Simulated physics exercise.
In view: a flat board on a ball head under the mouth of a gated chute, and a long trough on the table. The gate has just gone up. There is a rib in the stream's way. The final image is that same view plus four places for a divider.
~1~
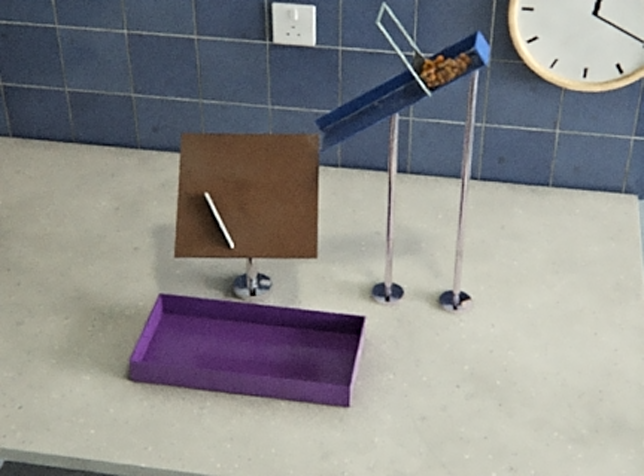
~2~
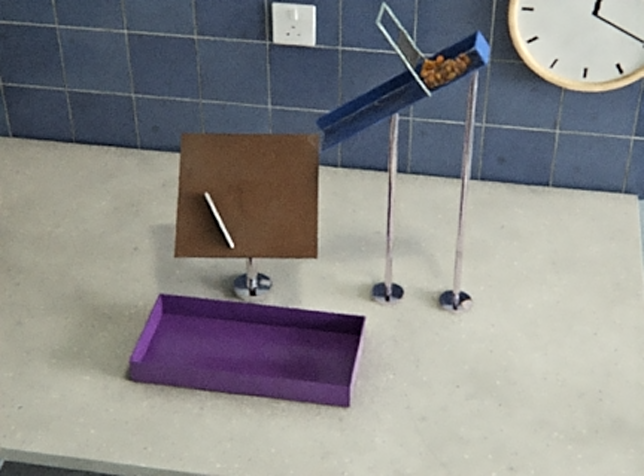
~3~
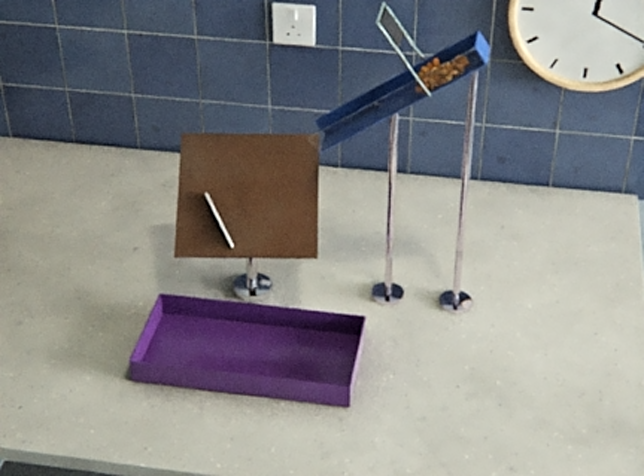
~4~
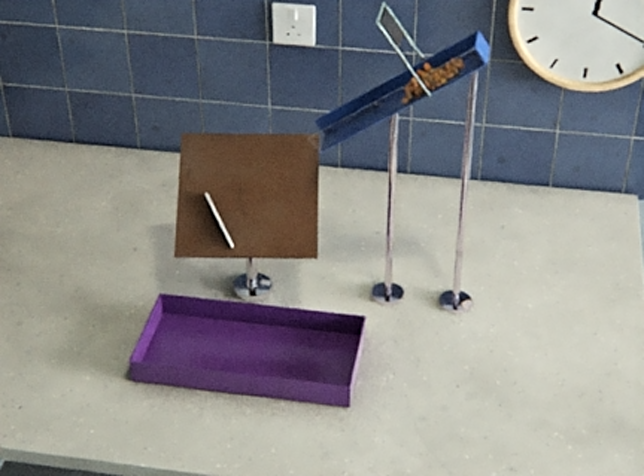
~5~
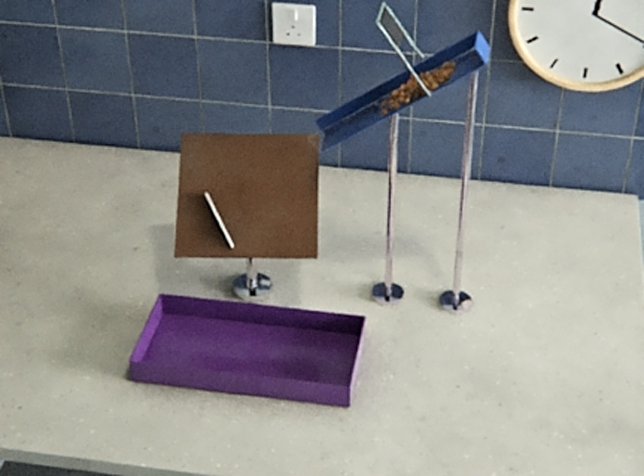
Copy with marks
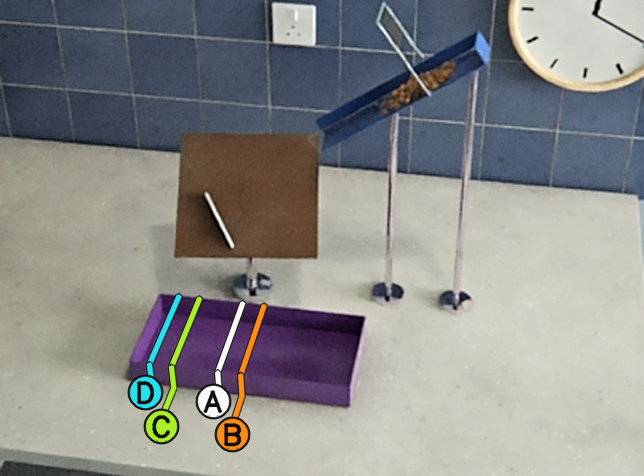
Roasted chickpeas begin sliding down a sloping blue chute, passing under its raised gate.
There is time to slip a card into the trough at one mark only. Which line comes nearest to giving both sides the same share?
B works best here.
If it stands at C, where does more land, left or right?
More lands on the right.
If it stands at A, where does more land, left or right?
Right.
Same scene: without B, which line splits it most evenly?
That is line A.
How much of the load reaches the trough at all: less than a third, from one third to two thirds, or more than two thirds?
About that: More than two thirds.
On the marked copy, line A crosses the front rim at (217, 371); line B crosses the front rim at (240, 374); line C crosses the front rim at (171, 366); line D crosses the front rim at (149, 363).
Choosing A, of what is caught, about a quarter on the left of the divider, most on the right.
Choosing B, of what is caught, about half on the left of the divider, about half on the right.
Choosing C, of what is caught, none on the left of the divider, all on the right.
Choosing D, of what is caught, none on the left of the divider, all on the right.
